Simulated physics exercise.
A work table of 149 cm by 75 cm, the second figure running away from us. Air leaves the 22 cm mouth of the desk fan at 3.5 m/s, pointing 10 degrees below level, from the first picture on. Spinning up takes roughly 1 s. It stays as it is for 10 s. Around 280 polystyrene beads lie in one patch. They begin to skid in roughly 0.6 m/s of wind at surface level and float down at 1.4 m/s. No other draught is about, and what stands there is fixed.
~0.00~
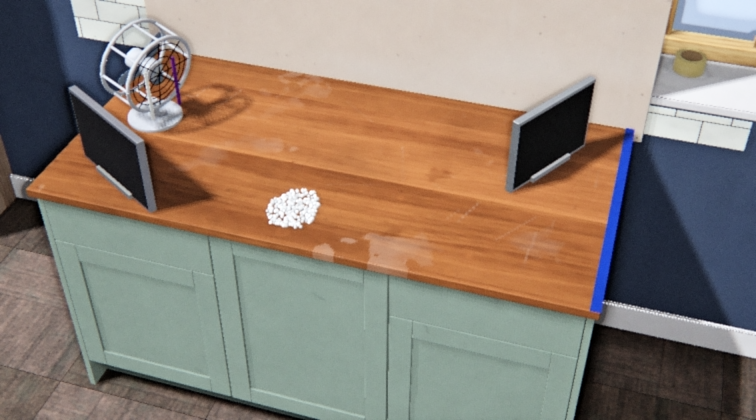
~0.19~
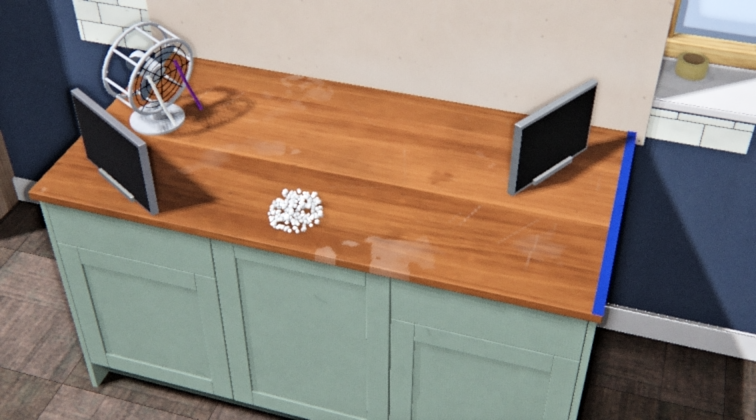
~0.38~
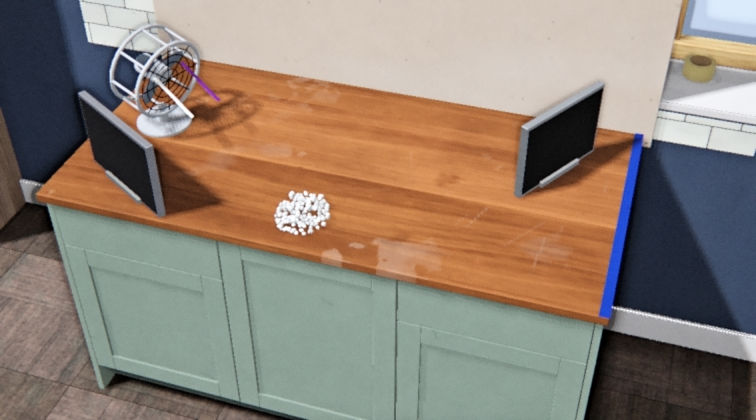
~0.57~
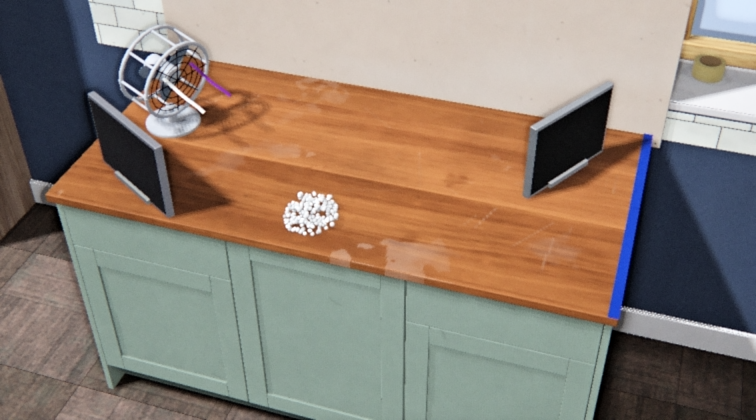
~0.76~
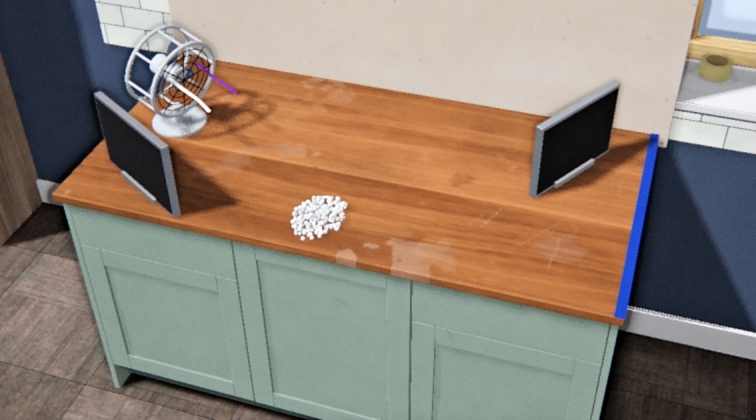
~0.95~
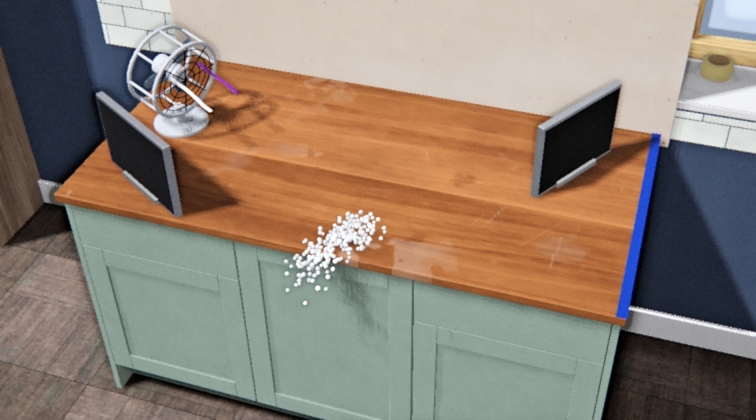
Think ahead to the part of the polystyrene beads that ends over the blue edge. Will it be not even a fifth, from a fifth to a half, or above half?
By then not even a fifth are over the blue edge.
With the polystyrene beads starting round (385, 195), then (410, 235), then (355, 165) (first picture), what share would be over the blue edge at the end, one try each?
In turn about 80 %, 30 %, 80 %.
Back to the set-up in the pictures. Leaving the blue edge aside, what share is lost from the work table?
Near 100 %.
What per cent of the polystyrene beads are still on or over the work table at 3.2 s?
Near 0 %.
After 2.0 s, 0 % are over the blue edge; 100 % have settled or left.
After 3.2 s, 0 % are over the blue edge; 100 % have settled or left.
After 5.5 s, 0 % are over the blue edge; 100 % have settled or left.
After 10.0 s, at the end, 0 % are over the blue edge.
